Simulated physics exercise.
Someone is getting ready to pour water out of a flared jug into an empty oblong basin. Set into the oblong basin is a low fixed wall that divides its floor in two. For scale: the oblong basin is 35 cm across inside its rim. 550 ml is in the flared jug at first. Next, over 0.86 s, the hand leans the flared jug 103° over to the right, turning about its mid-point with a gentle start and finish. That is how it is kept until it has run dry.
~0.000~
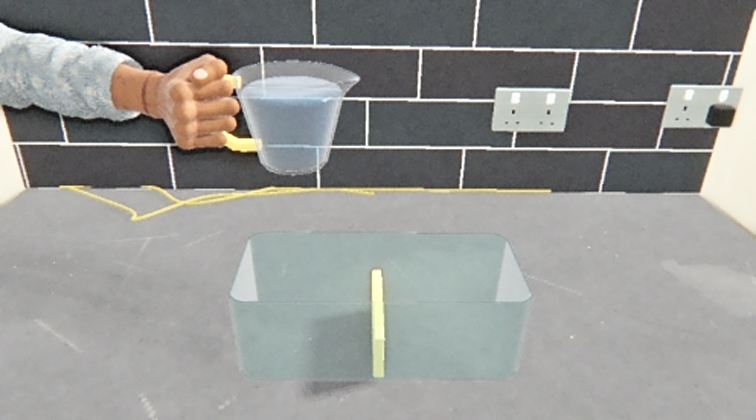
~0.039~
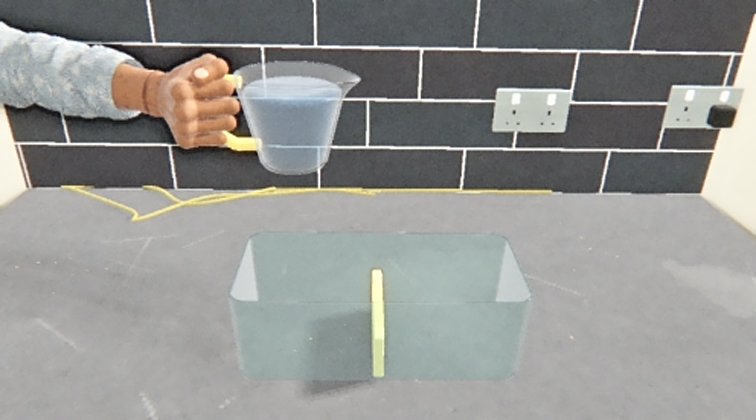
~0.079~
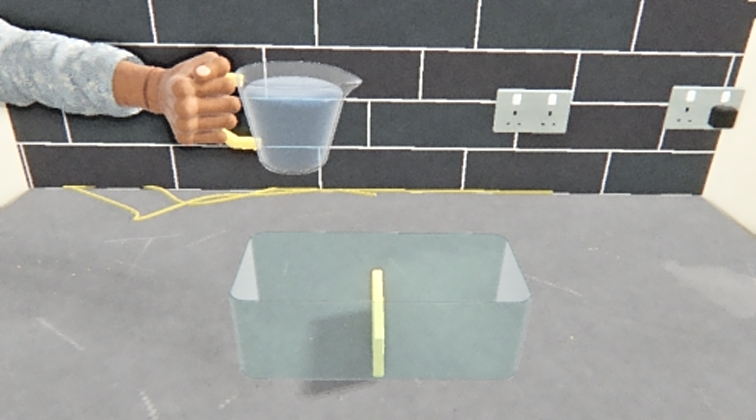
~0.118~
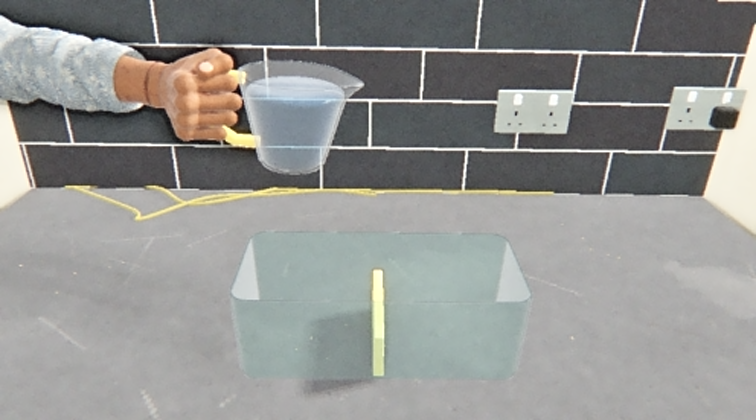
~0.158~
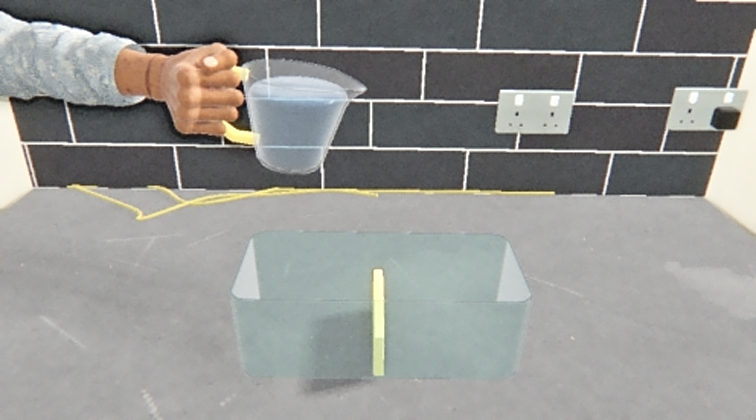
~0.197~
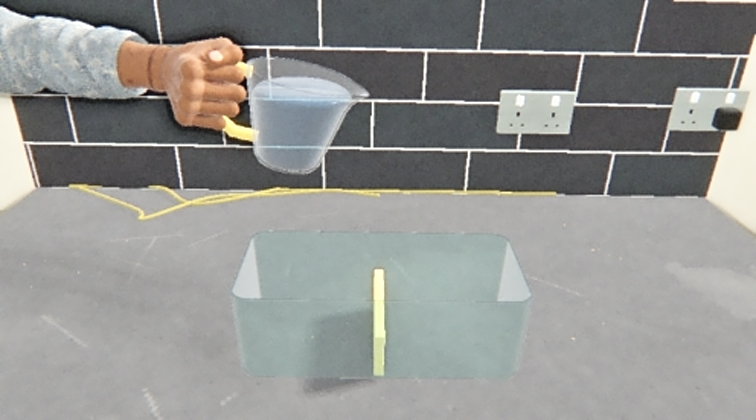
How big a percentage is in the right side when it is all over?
Roughly 91 per cent is in the right side.
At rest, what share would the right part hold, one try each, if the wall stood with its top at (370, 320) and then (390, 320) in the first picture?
The first gives near 90 per cent and the second near 80 per cent.
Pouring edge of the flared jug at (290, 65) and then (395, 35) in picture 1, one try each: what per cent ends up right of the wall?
First 10, then 90 per cent.
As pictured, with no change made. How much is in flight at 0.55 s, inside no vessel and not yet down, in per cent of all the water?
Some 32 per cent.
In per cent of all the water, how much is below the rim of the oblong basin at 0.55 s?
Estimate - around 6 in a hundred parts.
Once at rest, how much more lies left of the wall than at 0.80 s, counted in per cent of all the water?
Roughly 5 per cent.
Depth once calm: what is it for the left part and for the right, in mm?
The left ends up at roughly 0 mm, with the right at roughly 20 mm.
Then, 0.55 s in, the tilt is 73° and 61 per cent is still to pour, 0 is left of the wall and 6 right of it.
Then, 0.80 s in, the tilt is 102° and 9 per cent is still to pour, 1 is left of the wall and 69 right of it.
Then, 1.07 s in, the tilt is 103° and 0 per cent is still to pour, 6 is left of the wall and 92 right of it.
Then, 1.36 s in, the tilt is 103° and 0 per cent is still to pour, 6 is left of the wall and 91 right of it.
Finally, 6 per cent lies left of the wall, 91 right of it and 2 outside.
